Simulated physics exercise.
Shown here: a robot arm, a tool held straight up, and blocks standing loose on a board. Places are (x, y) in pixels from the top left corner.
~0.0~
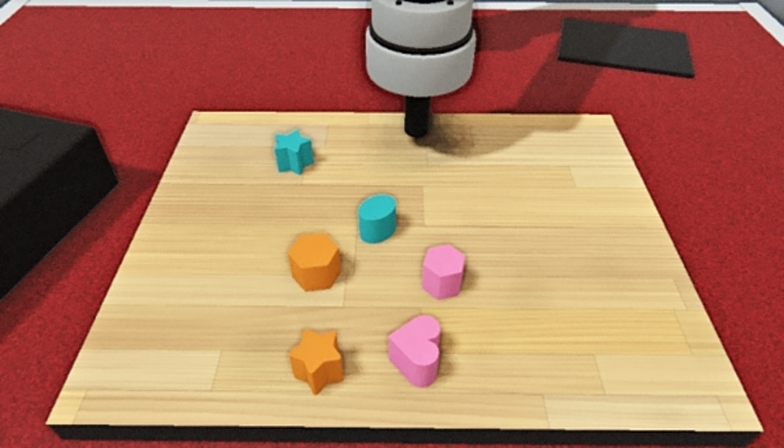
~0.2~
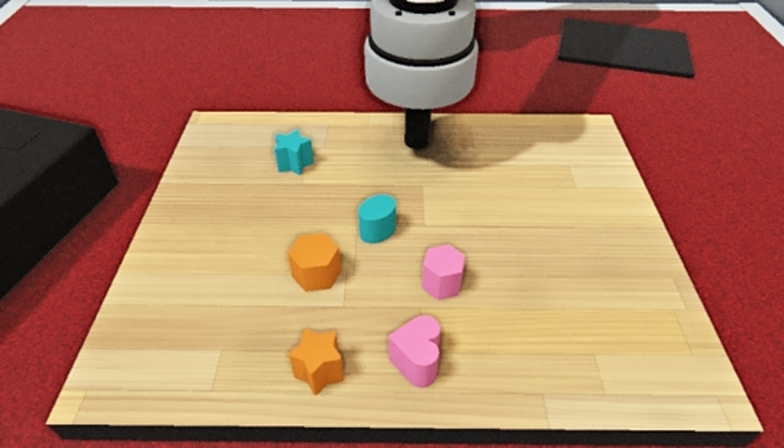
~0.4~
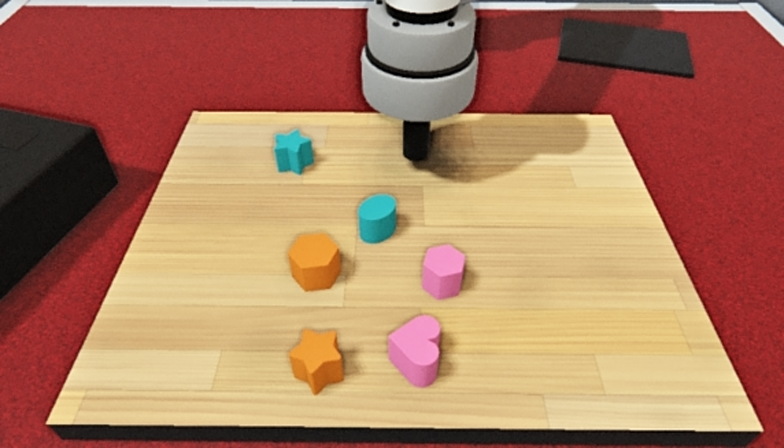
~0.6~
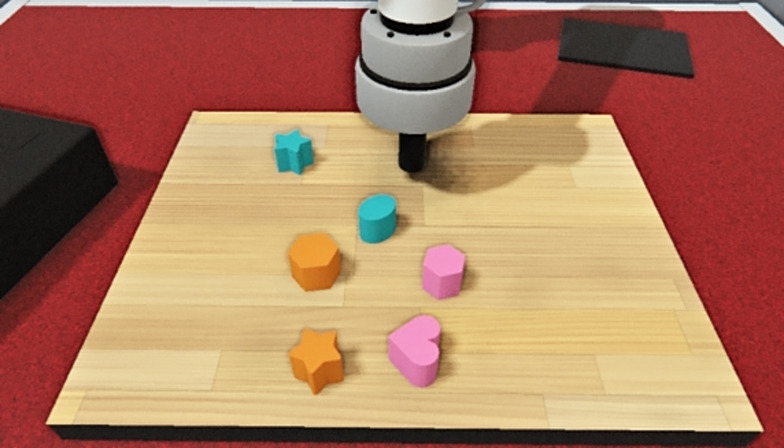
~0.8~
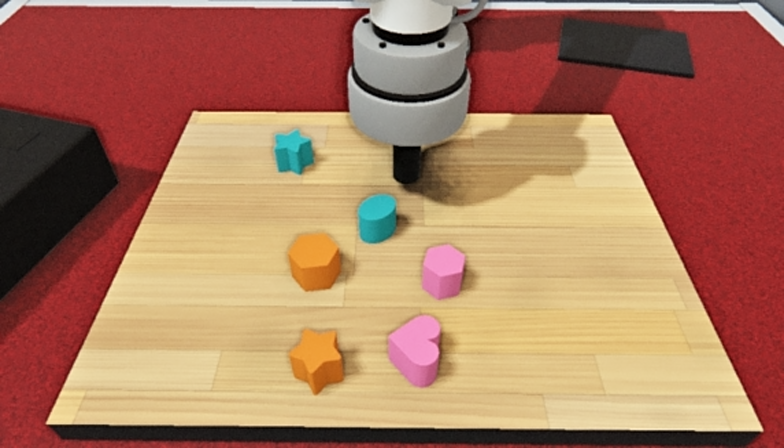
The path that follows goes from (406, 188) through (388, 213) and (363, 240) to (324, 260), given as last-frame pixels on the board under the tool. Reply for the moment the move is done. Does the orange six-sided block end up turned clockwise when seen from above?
Yes, I think so.
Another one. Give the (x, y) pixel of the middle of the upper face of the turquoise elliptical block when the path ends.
Top centre: (344, 257).
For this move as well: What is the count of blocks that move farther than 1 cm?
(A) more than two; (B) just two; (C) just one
B - just two.
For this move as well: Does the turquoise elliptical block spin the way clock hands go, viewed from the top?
I believe not.
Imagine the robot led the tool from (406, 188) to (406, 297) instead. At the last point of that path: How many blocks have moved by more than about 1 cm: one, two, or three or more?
Moved: 1.
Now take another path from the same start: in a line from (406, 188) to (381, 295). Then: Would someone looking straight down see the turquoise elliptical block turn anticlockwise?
I'd say no.
On the path given first. One third of the way, tool (388, 202); turquoise elliptical block (374, 211).
Two thirds of the way, tool (362, 228); orange six-sided block (309, 254), turned 20° clockwise; turquoise elliptical block (350, 242), turned 15° anticlockwise.
At the end, tool (323, 248); orange six-sided block (299, 261), turned 30° clockwise; turquoise elliptical block (344, 257), turned 55° anticlockwise.
